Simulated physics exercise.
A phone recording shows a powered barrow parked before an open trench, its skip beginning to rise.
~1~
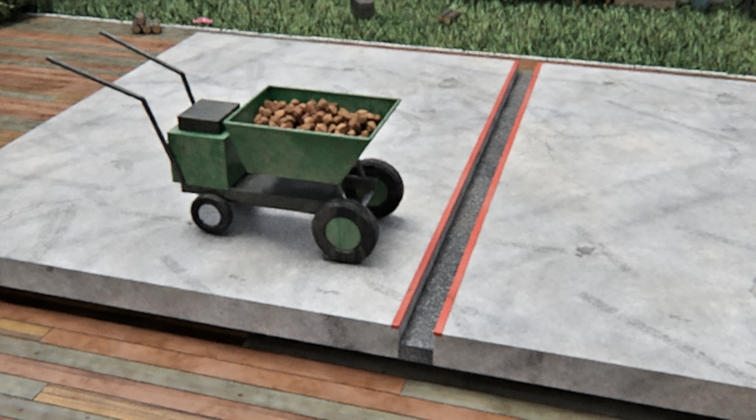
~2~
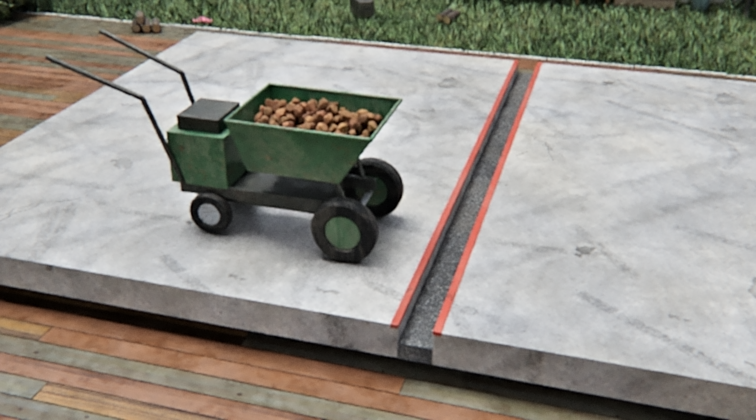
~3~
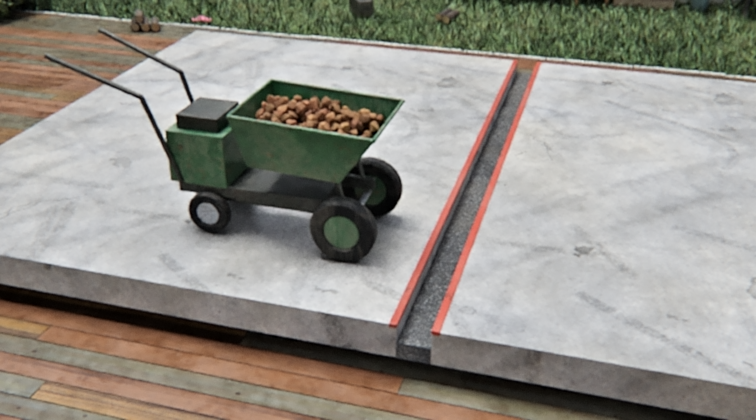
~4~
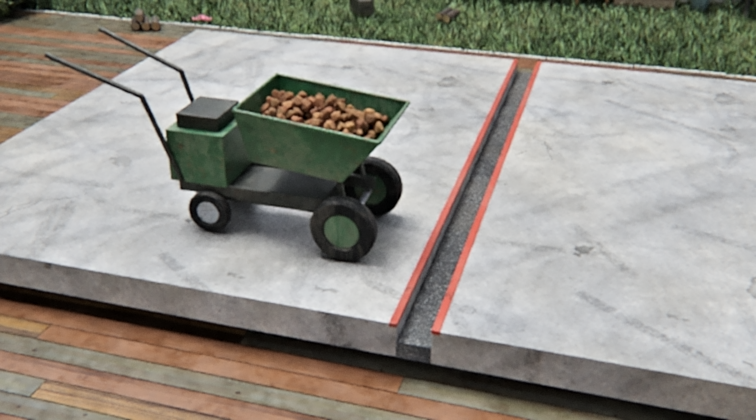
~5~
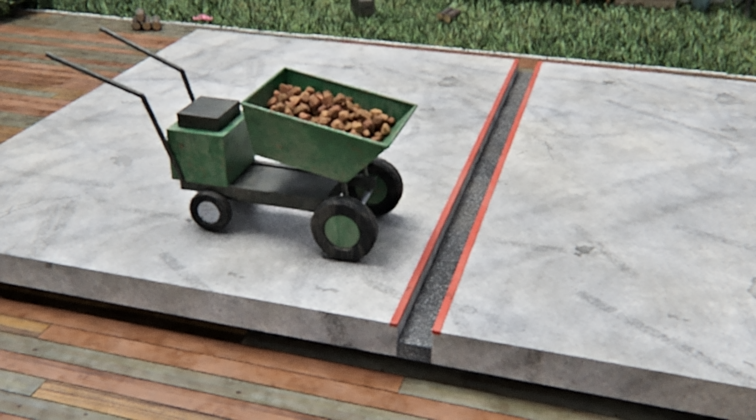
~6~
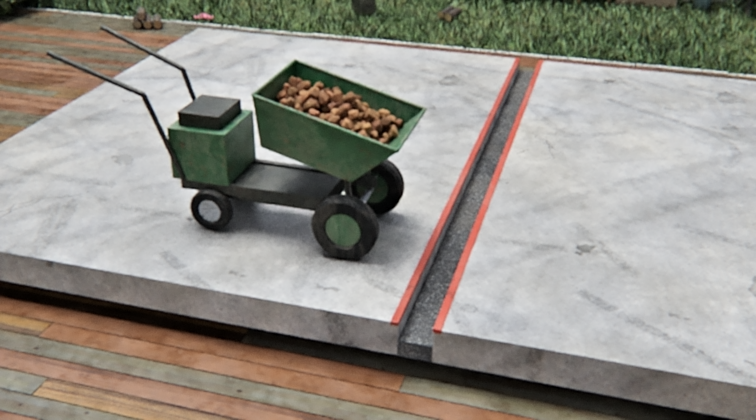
The green skip of a parked barrow, loaded with brown clods, sat level at first, then tilted gradually forward to the right, its back end rising, while the wheels stayed still beside a narrow red-edged trench.
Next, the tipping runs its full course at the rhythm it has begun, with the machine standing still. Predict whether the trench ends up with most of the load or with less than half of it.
Never reaches half.
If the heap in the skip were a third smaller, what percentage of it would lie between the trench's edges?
Near 10 %.
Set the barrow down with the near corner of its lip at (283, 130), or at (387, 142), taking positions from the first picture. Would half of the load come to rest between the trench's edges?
Position 1 falls short of half; position 2 falls short of half.
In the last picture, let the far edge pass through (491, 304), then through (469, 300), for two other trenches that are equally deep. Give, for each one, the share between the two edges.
70 %, give or take, and then 40 %.
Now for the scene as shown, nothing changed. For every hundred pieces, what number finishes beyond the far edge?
About 65 per cent.
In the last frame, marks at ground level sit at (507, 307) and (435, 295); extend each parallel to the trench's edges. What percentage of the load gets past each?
Some 20 and some 70 per cent, respectively.
Shortly afterwards, skip tipped steeply; the whole lot in the skip.
Next, skip tipped right over; the bulk in the skip; only a few in or heaped over the trench; a little beyond it; only a few falling.
Some moments later, skip tipped right over; near a third in the skip; a little in or heaped over the trench; near two thirds beyond it; only a few falling.
In the end, skip tipped right over; near a quarter in the skip; a little in or heaped over the trench; near two thirds beyond it.
